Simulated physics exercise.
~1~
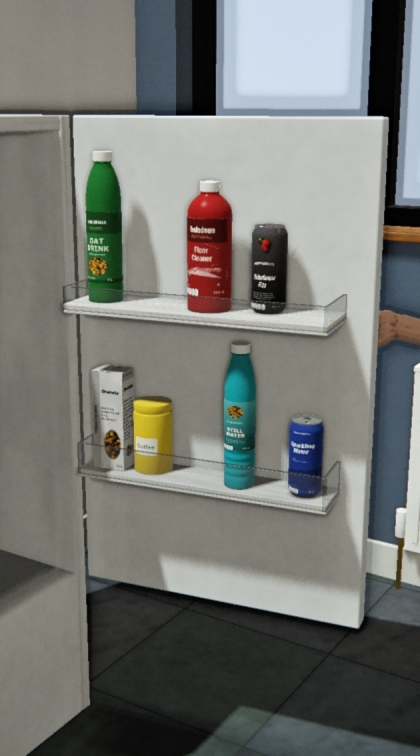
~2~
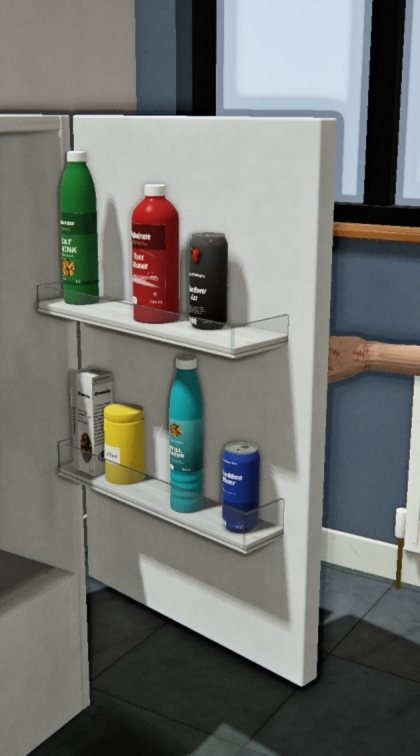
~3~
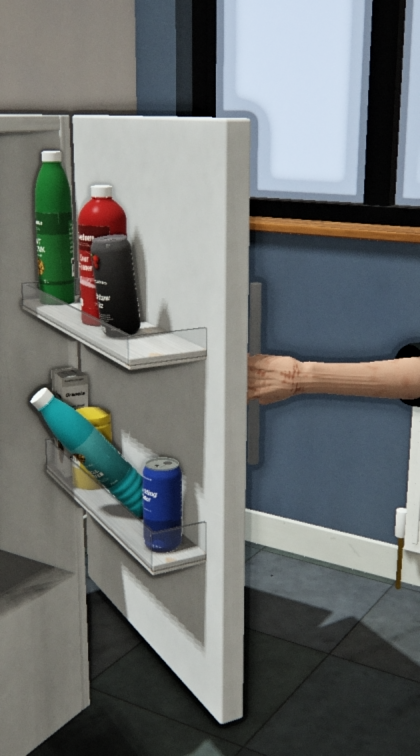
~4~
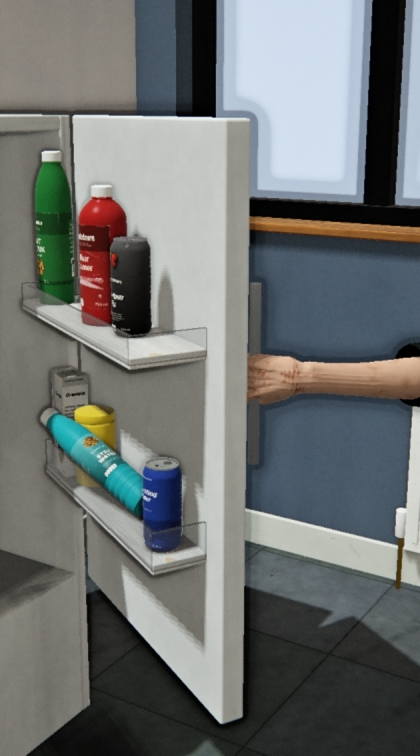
The clip shows a cooler door with bottles, cans and other containers on two racks swinging left until a hand stops it; the black can tips briefly and rights itself, while the turquoise bottle topples left, ending on its side in the lower rack as the others stand.
